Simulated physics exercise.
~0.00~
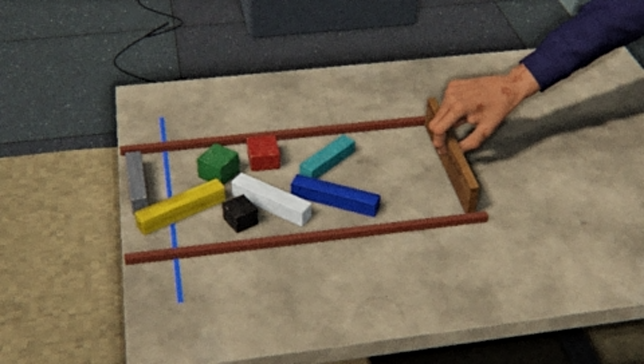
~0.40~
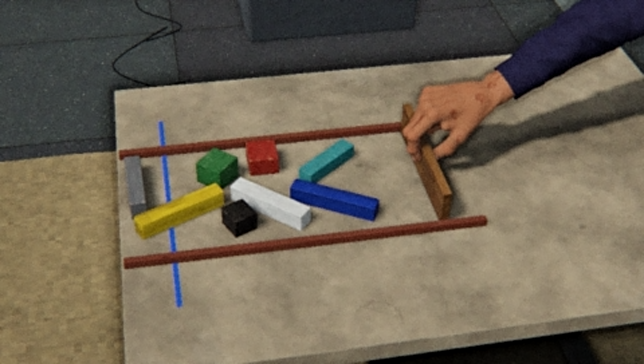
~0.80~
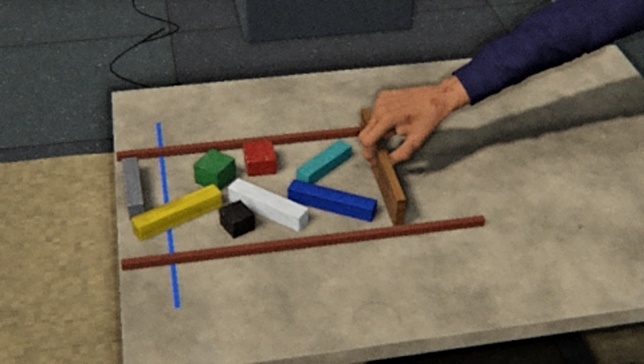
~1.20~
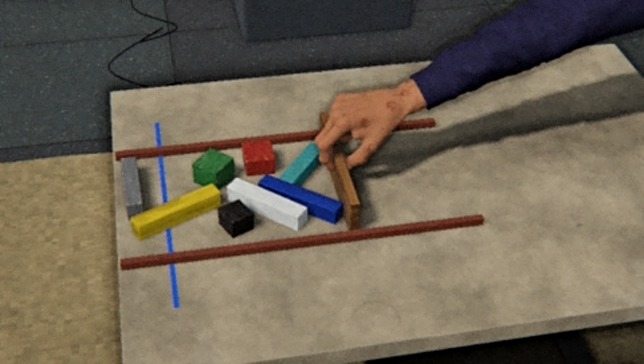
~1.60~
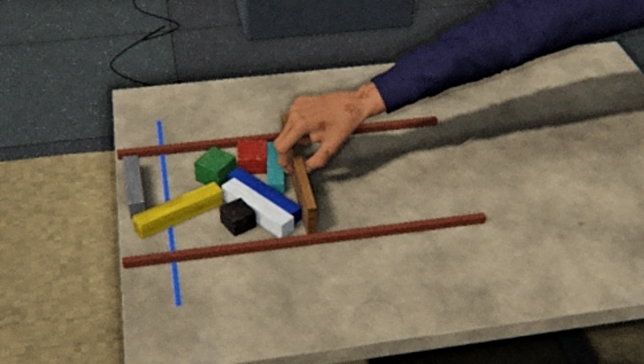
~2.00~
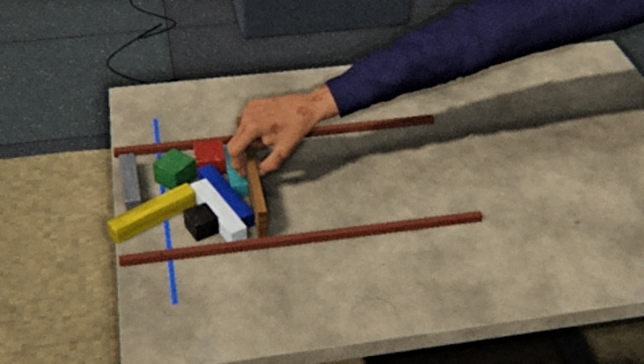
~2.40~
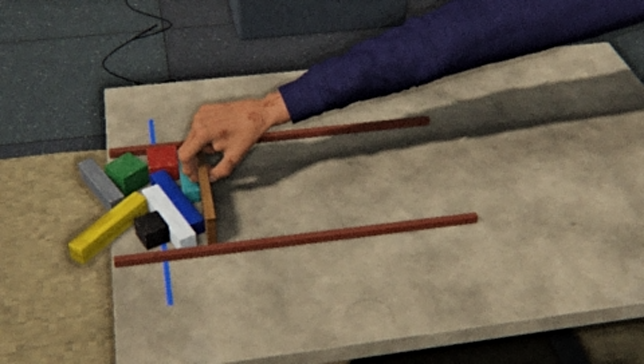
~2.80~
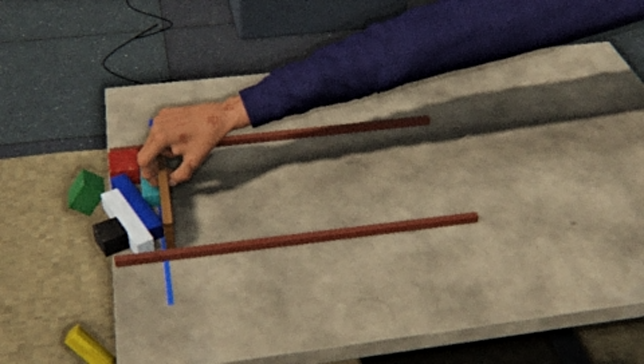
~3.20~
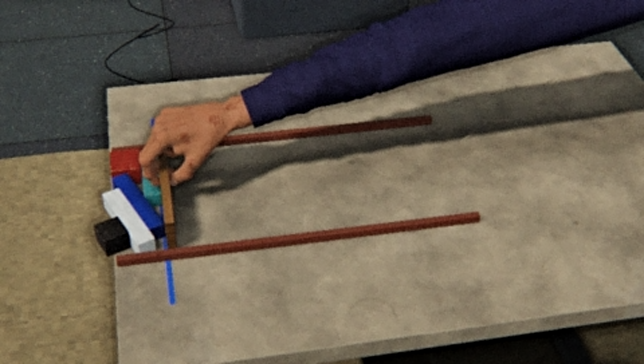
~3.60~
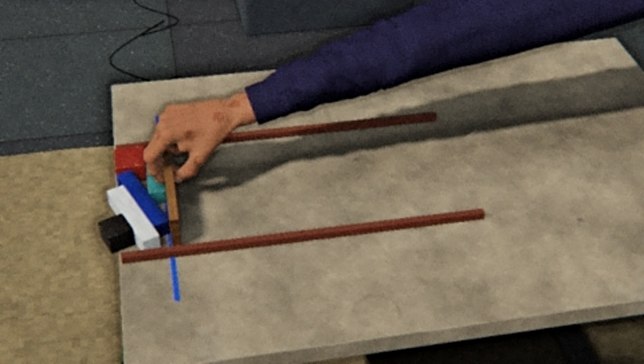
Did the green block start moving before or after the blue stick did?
The green block started moving after the blue stick, which was already sliding left while the green block was still in its place.
A hand slid a wooden board leftward along a channel, bunching the coloured bars and blocks together and pushing them toward the table's end. The yellow stick, green block and grey bar went off, while the rest stayed crowded at the edge.
